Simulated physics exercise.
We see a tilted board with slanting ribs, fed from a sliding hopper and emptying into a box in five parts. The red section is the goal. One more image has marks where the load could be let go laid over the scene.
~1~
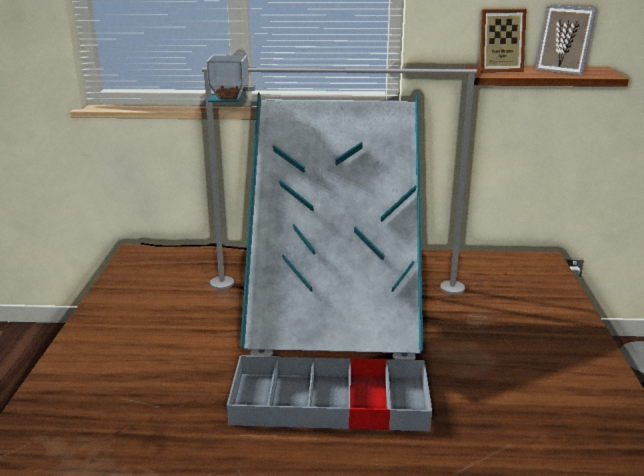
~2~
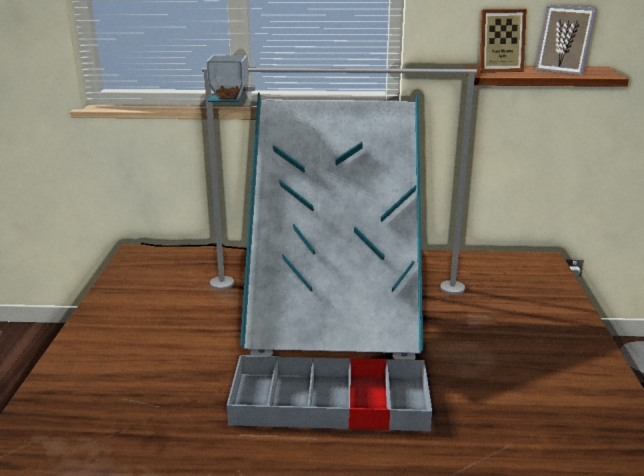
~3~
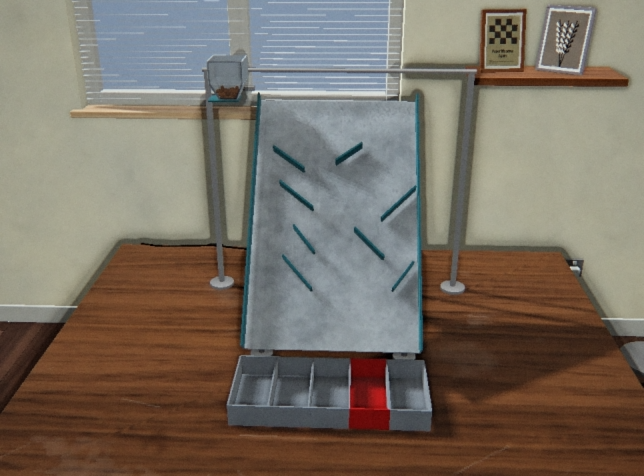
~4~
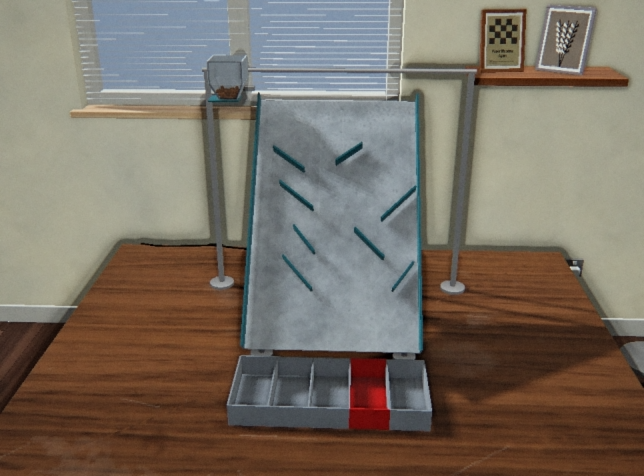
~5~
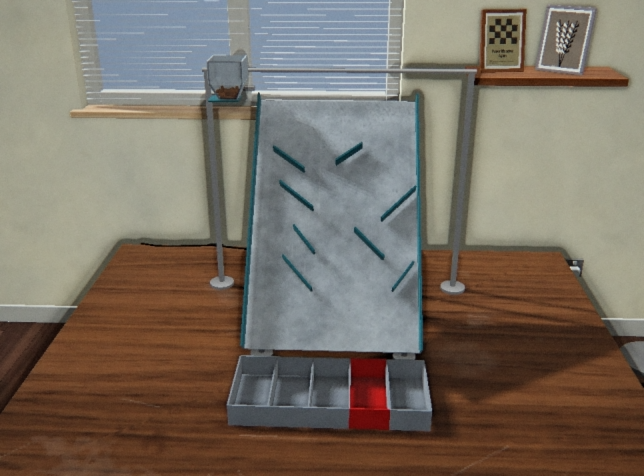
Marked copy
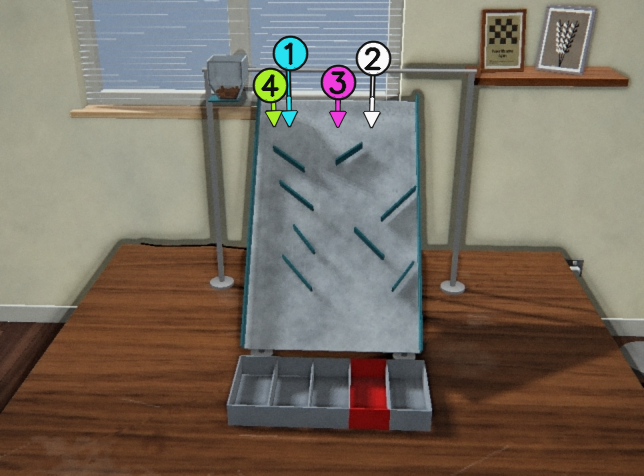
To begin with, a clear hopper holding a little brown material sits on a rail at the upper left, beside a tilted grey board with slanting teal ribs. Below the board is a five-part box with one red section. Through to the end, nothing visibly moves, and the box stays empty.
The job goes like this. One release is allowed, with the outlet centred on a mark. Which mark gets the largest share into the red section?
I would pick mark 2.
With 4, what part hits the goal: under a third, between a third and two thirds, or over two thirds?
Under a third.
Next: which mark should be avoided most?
4 it is.
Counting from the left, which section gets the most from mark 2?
The fourth from the left.
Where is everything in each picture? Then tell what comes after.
The first picture shows hopper at (231, 94), cereal balls, door shut.
The second picture shows ribs (273, 146) to (304, 167), (336, 160) to (362, 142), (280, 180) to (313, 206).
The third picture shows ribs (382, 217) to (416, 186), (293, 224) to (314, 250), (355, 227) to (384, 256).
The fourth picture shows ribs (282, 255) to (311, 288), (393, 288) to (414, 261).
The fifth picture shows red section at (369, 418), number 4 of 5 from the left.
On the marked copy, mark 1 meets the board at (289, 120); mark 2 meets the board at (371, 121); mark 3 meets the board at (337, 121); mark 4 meets the board at (274, 120).
For mark 1, about a third in the red section, about a third in other sections, about a quarter outside the box.
For mark 2, about two thirds in the red section, about a quarter in other sections, a small part outside the box.
For mark 3, about a third in the red section, about half in other sections, about a quarter outside the box.
For mark 4, about a quarter in the red section, about half in other sections, about a third outside the box.
